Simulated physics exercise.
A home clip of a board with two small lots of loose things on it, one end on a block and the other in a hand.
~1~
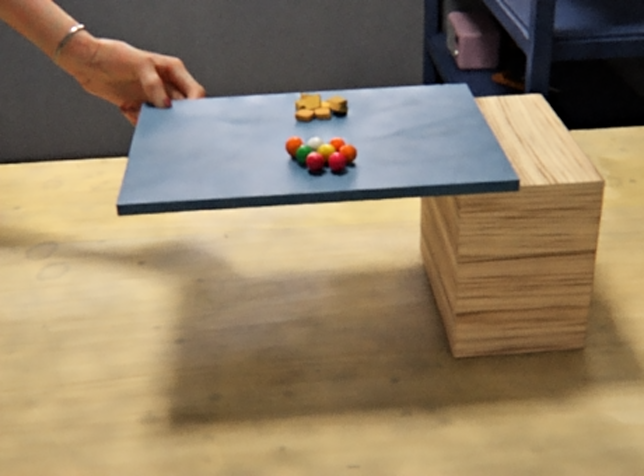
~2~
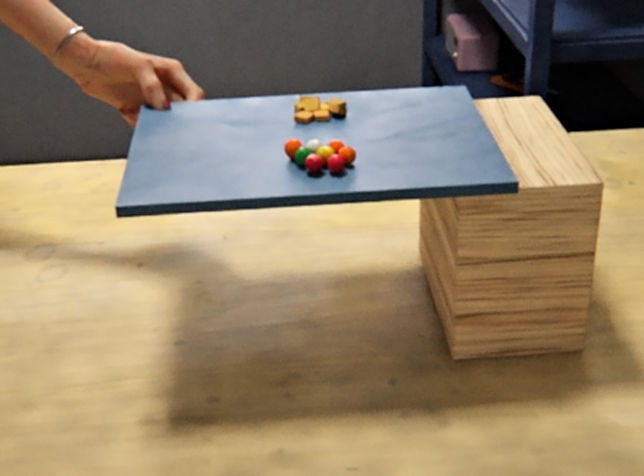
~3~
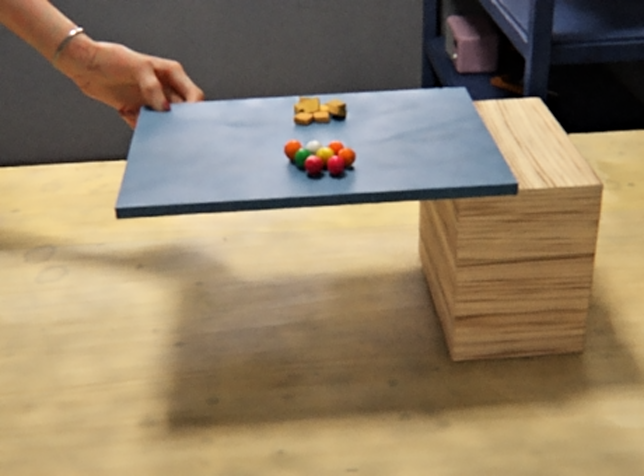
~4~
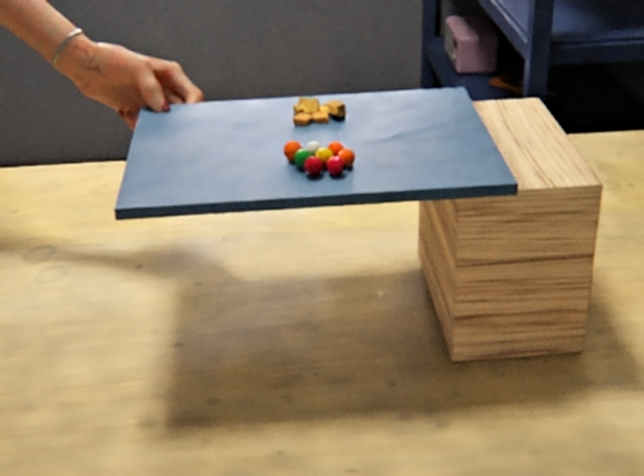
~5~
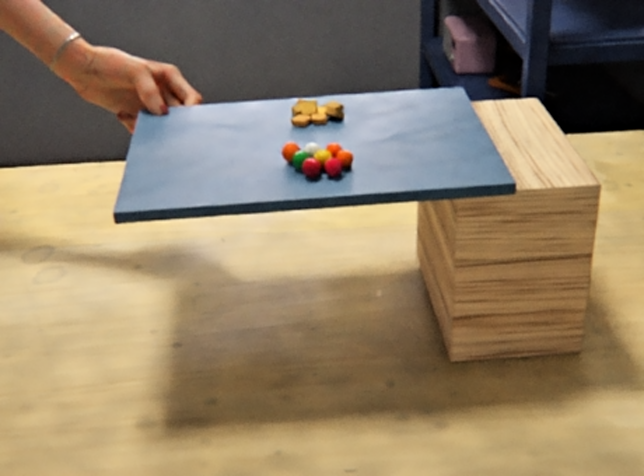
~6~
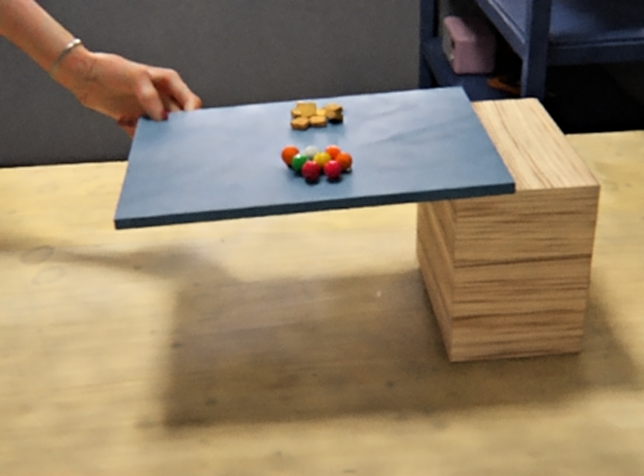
On a wooden table, a hand held the left end of a blue board resting on a wooden block, then lowered it slightly, while the colourful balls and small brown pieces on top stayed put.
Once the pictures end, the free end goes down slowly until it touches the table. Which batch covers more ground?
The front batch goes farther.
Then, 0.69 s later than the last frame, board sloping at 22°; front batch mostly less than half a board's length out; back batch every one still on the board.
Then, 1.29 s later than the last frame, board sloping at 38°; front batch mostly one to two board lengths out; back batch mostly at the foot of the board.
Then, 1.80 s later than the last frame, board resting at 38°; front batch mostly more than two board lengths out, roughly a third gone off the table; back batch mostly at the foot of the board.
When it is over, board resting at 38°; front batch mostly more than two board lengths out, roughly two thirds gone off the table; back batch mostly at the foot of the board; the front batch has gone farther.
